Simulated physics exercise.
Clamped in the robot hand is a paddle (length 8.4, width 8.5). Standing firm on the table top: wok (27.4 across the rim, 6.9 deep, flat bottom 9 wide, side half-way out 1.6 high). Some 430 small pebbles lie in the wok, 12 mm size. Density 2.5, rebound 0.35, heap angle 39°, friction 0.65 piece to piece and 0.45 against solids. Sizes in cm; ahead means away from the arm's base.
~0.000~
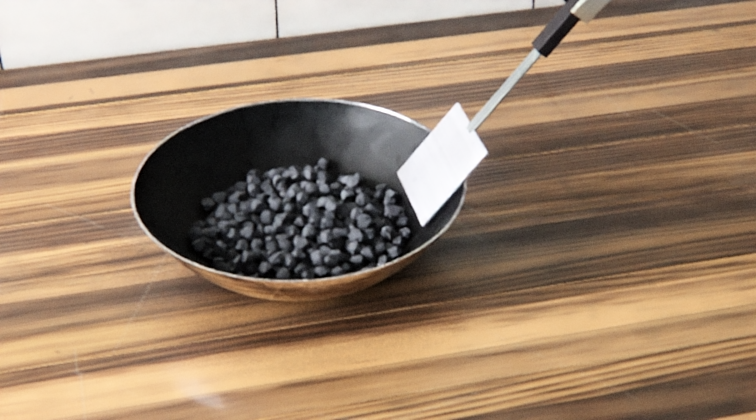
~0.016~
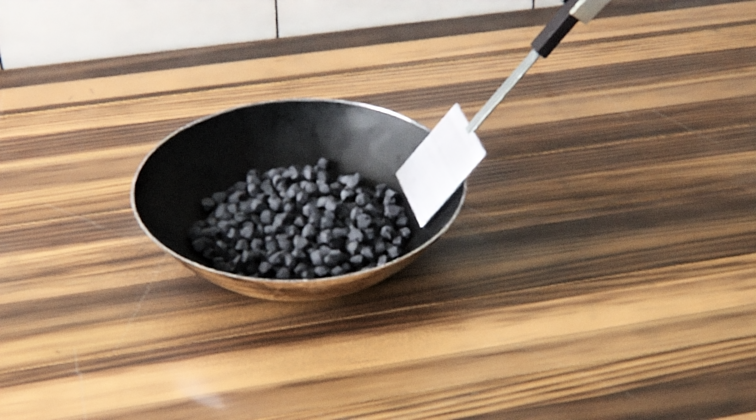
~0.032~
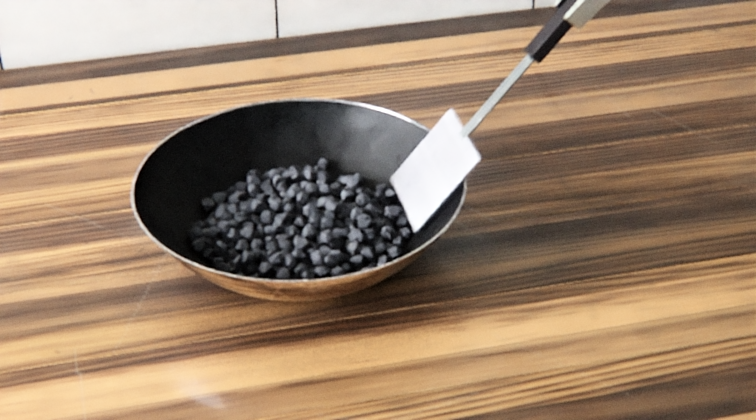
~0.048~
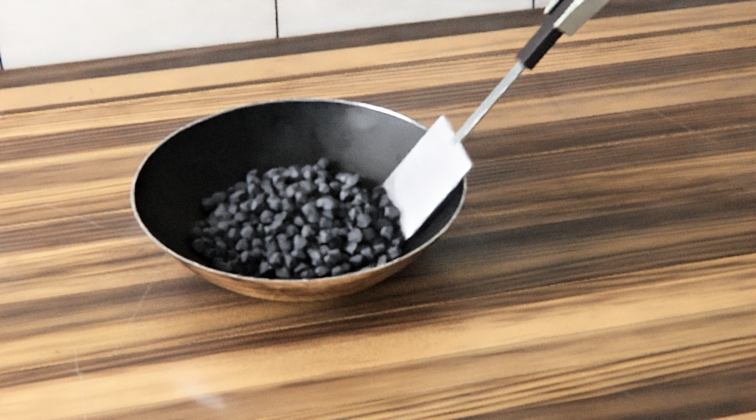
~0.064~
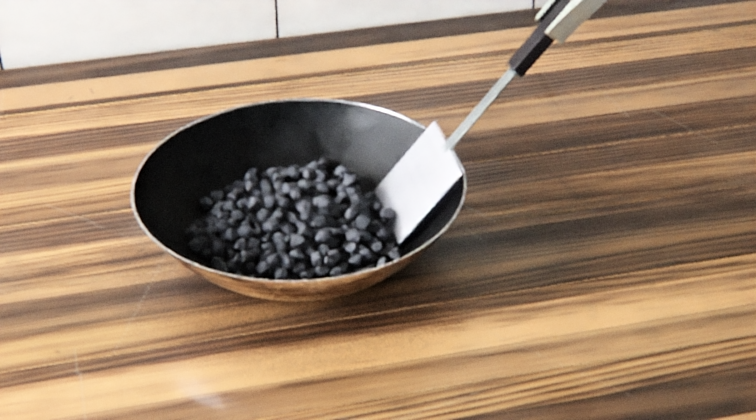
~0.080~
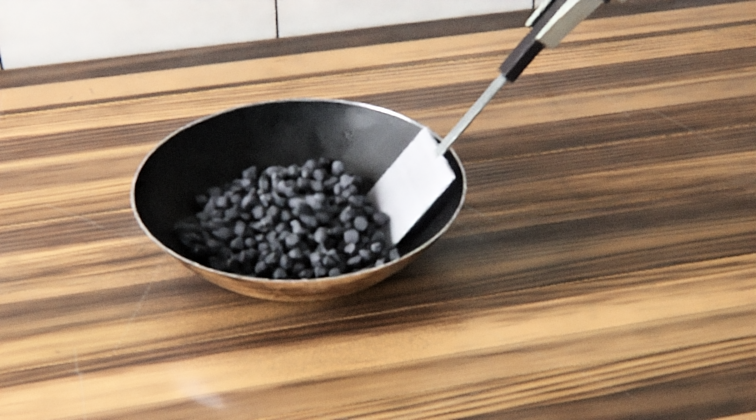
On a striped wooden table top, a dark wok holds a heap of small dark pebbles, with a pale, flat paddle slanted at its right side. The robot-held paddle slides slowly down and left into the wok, pressing against the pebbles and nudging the heap slightly leftward.
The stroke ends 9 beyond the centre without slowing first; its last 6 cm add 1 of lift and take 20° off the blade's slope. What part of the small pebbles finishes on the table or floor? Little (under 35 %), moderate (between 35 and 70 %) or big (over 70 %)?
On the table or floor the share is little, under 35 %.
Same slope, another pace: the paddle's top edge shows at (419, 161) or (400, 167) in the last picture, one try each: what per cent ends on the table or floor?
Some 35 and 45 per cent.
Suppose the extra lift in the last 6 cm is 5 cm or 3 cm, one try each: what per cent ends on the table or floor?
Some 20 and 20 per cent.
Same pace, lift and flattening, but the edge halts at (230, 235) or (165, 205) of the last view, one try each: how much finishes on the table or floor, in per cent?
About 10 and 40 per cent.
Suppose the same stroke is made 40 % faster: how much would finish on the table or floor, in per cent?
It would be near 30 per cent.
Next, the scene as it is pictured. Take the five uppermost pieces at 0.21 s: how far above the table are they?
Some 7 cm.
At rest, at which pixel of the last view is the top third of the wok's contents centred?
Near (178, 209).
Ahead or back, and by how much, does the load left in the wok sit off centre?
Roughly 5.5 cm ahead.
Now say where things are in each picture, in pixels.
In the first frame, paddle top edge at (473, 127), sloping 50°; upper third of the load around (302, 218), from x 195 to 405, top at y 165; 433 in the wok.
In the second frame, paddle top edge at (471, 128), sloping 50°; upper third of the load around (302, 218), from x 195 to 405, top at y 165.
In the third frame, paddle top edge at (466, 133), sloping 50°; upper third of the load around (302, 218), from x 195 to 405, top at y 165.
In the fourth frame, paddle top edge at (457, 140), sloping 50°; upper third of the load around (303, 218), from x 195 to 400, top at y 165.
In the fifth frame, paddle top edge at (449, 146), sloping 50°; upper third of the load around (299, 217), from x 190 to 395, top at y 165.
In the sixth frame, paddle top edge at (440, 152), sloping 50°; upper third of the load around (291, 217), from x 180 to 395, top at y 165; 433 in the wok.
By 0.21 s, sloping 50°, highest piece 7 above the table; 433 in the wok.
By 0.33 s, sloping 43°, highest piece 10 above the table; 423 in the wok, 10 on the blade or in flight.
By 0.60 s, sloping 30°, highest piece 9 above the table; 335 in the wok, 86 on the table or floor, 12 on the blade or in flight.
By 1.65 s, sloping 30°, highest piece 9 above the table; 333 in the wok, 100 on the table or floor.
Final count, 333 in the wok, 100 on the table or floor. That is 23 % on the table or floor.
